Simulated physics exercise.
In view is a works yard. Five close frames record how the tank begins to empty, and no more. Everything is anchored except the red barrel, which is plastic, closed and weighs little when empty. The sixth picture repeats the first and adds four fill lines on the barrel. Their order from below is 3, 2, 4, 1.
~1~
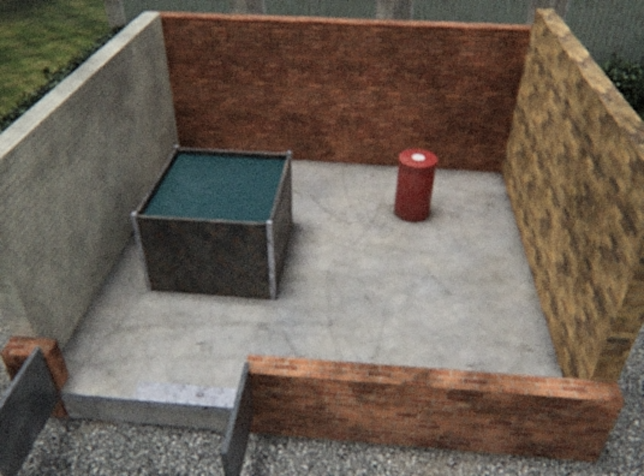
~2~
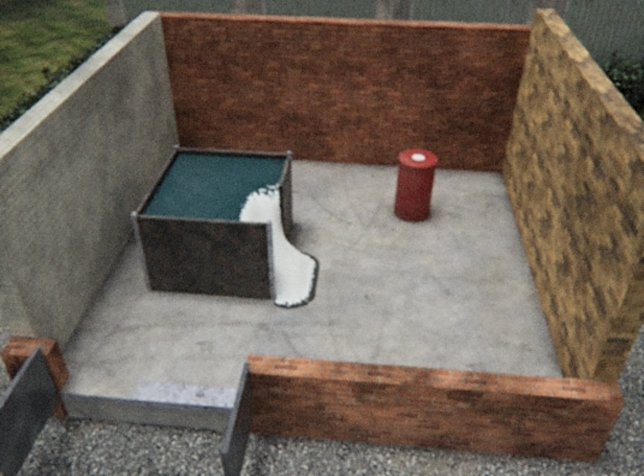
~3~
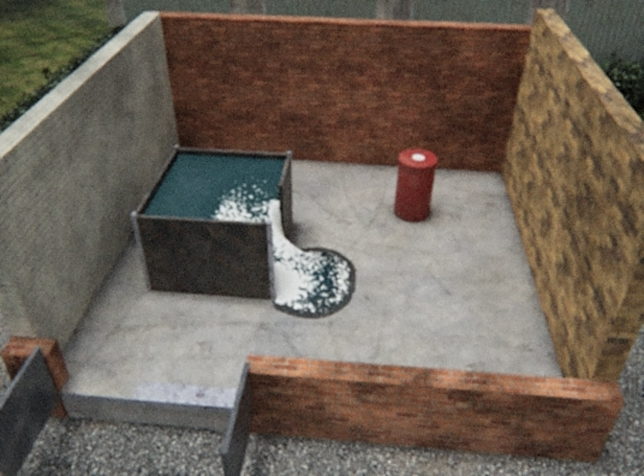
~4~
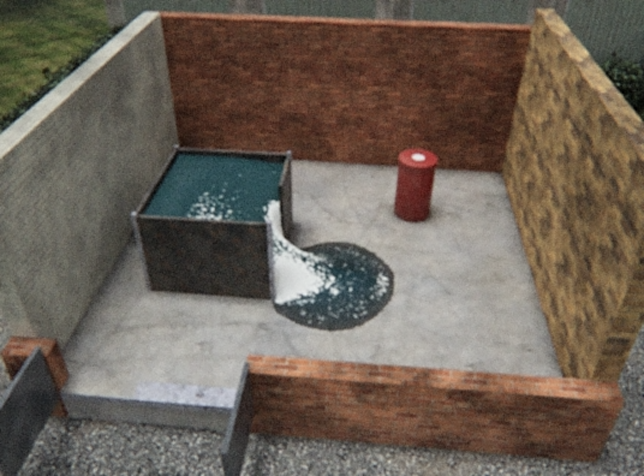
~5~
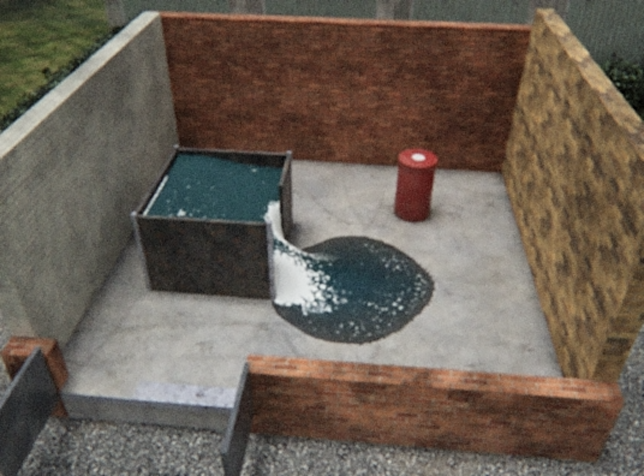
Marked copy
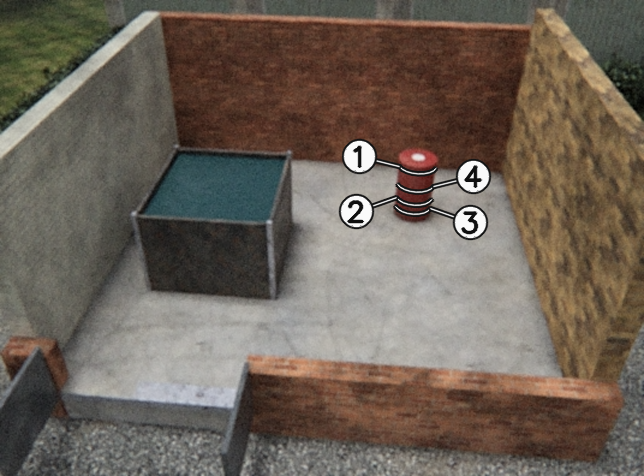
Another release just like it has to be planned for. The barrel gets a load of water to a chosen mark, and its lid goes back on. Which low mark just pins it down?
It is 3.
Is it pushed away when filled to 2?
No, that is safe.
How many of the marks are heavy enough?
All of the four.
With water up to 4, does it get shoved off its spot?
No, not at all.
In white, 1 at (418, 173); 2 at (414, 205); 3 at (413, 214); 4 at (415, 192); from the bottom up 3, 2, 4, 1.
If 1 is chosen, it does not move.
If 2 is chosen, it does not move.
If 3 is chosen, it does not move.
If 4 is chosen, it does not move.
